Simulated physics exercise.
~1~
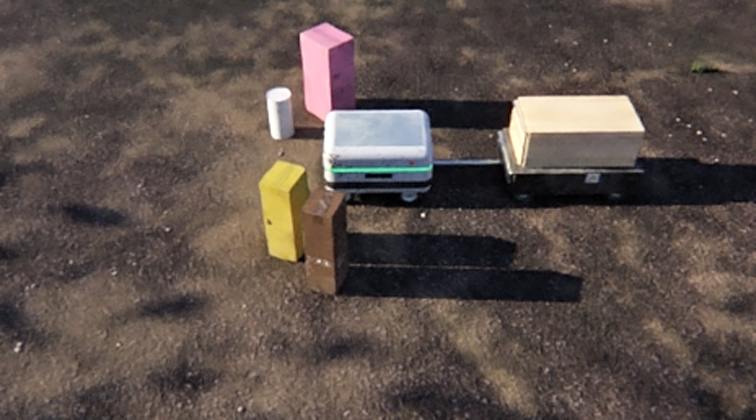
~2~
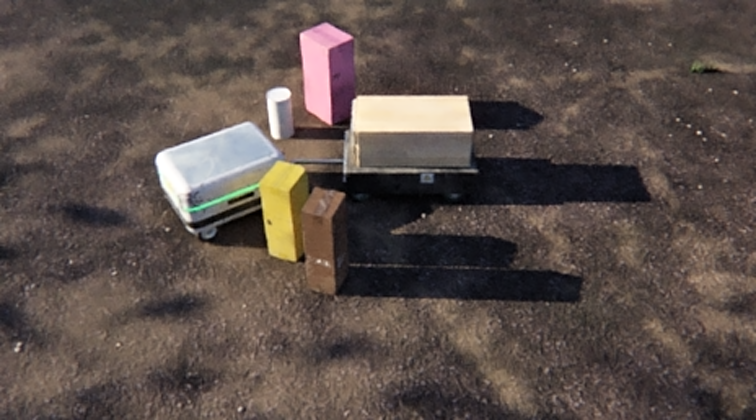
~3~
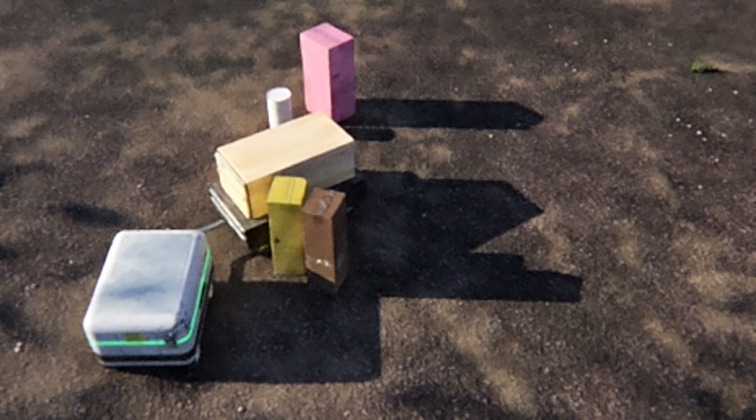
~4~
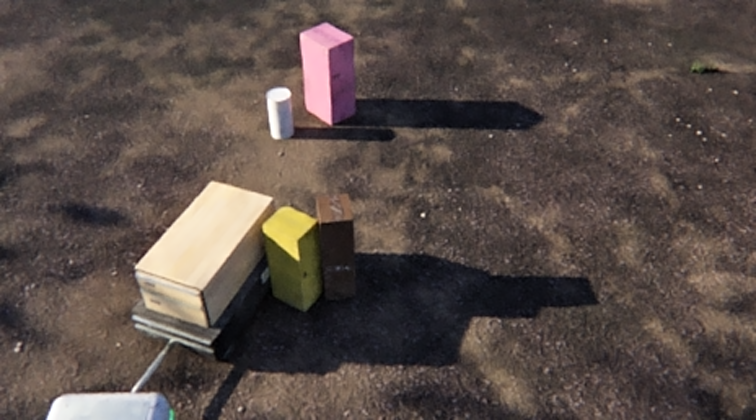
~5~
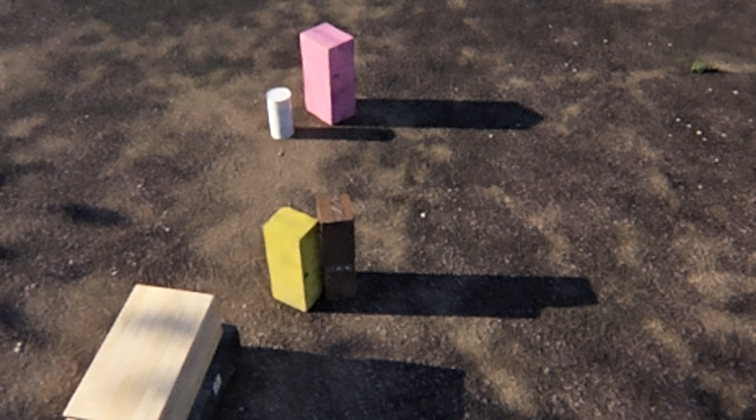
A white tug towing a cart with a pale box drives left between the standing boxes, then turns toward the bottom of the view; the cart cuts the corner and shoves the upright yellow and brown boxes slightly, while the pink box and white canister stay put as the tug leaves view.
